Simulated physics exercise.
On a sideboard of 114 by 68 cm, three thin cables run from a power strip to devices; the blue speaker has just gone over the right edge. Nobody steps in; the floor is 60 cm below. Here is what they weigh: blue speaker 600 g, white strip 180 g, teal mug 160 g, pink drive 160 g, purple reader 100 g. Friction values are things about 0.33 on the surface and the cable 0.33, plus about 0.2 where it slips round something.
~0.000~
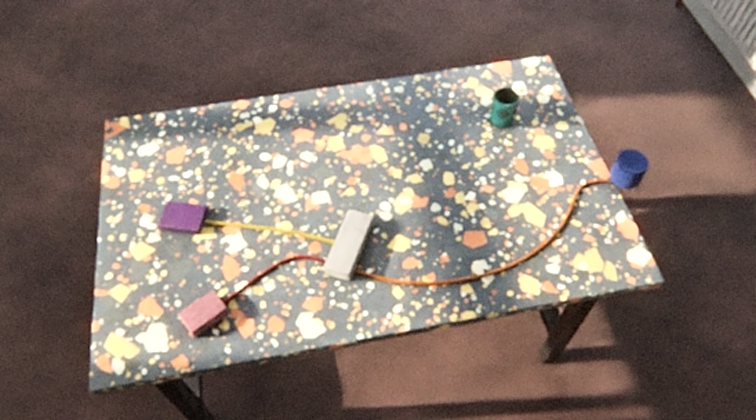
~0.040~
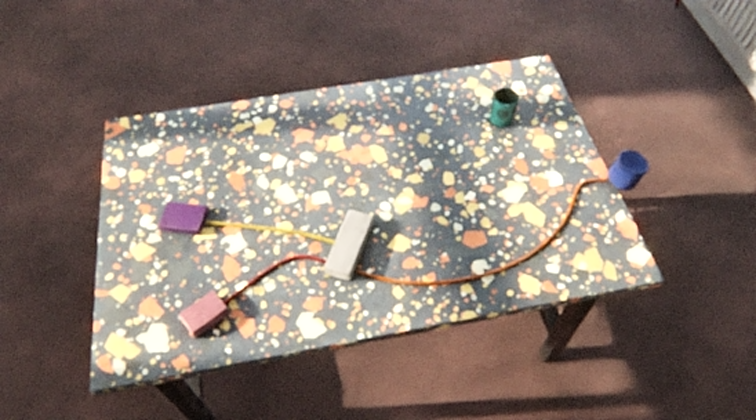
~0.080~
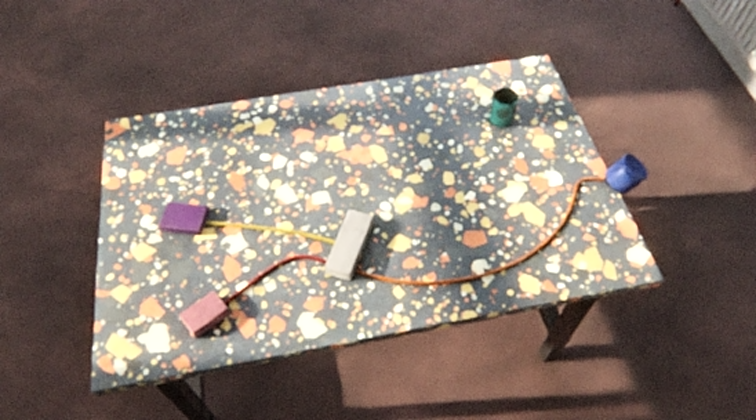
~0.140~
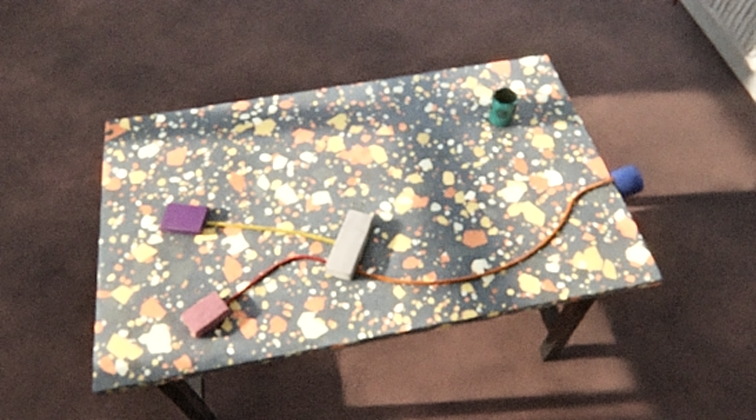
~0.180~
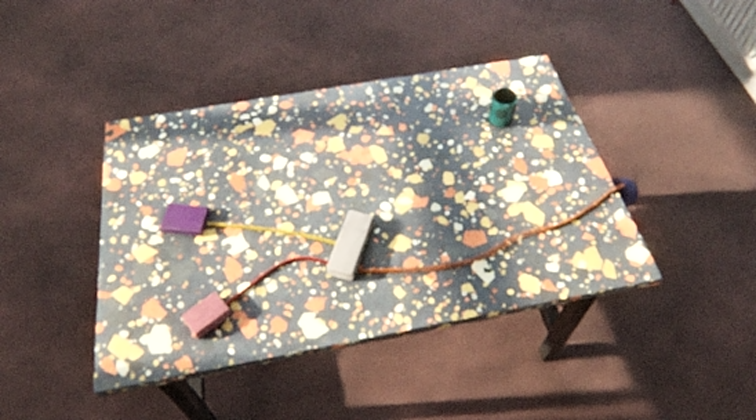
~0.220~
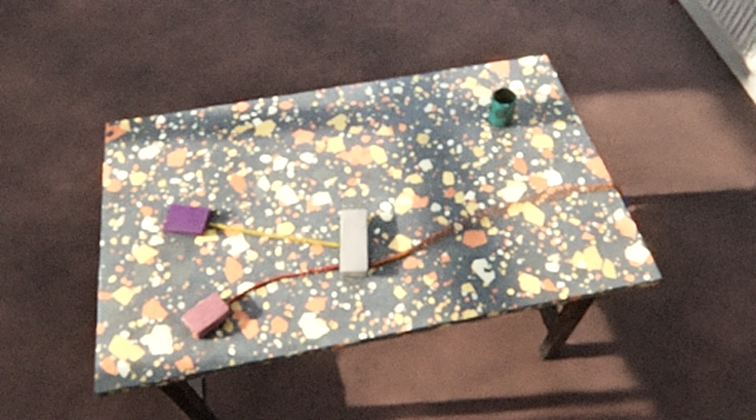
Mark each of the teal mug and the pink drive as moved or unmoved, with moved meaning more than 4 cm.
Teal mug unmoved, pink drive moved.
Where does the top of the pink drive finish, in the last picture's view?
Top at rest: About (509, 223).
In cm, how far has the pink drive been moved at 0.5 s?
36 cm.
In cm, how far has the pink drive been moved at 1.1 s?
About 64 cm.
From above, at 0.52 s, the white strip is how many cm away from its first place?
Measured flat, I'd say close to 24 cm.
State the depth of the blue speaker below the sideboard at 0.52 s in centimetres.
Roughly 40 centimetres.
At 0.5 s, the strip's end of the orange cable at (473, 195); pink drive 36 cm off its start, white strip 25 cm off its start, purple reader 24 cm off its start.
At 0.8 s, the strip's end of the orange cable at (589, 204); pink drive 56 cm off its start, purple reader 58 cm off its start, white strip 54 cm off its start.
At 1.1 s, the strip's end of the orange cable at (602, 205); pink drive 64 cm off its start at (506, 223), purple reader 69 cm off its start at (498, 196), white strip on its side, 59 cm off its start at (598, 191).
At 1.4 s, the strip's end of the orange cable at (598, 205); pink drive 65 cm off its start, purple reader 69 cm off its start, white strip on its side, 58 cm off its start.
At 2.6 s, the strip's end of the orange cable at (602, 205); pink drive 65 cm off its start at (509, 223), teal mug 0 cm off its start at (505, 96), purple reader 69 cm off its start at (498, 196), white strip on its side, 58 cm off its start at (595, 191).
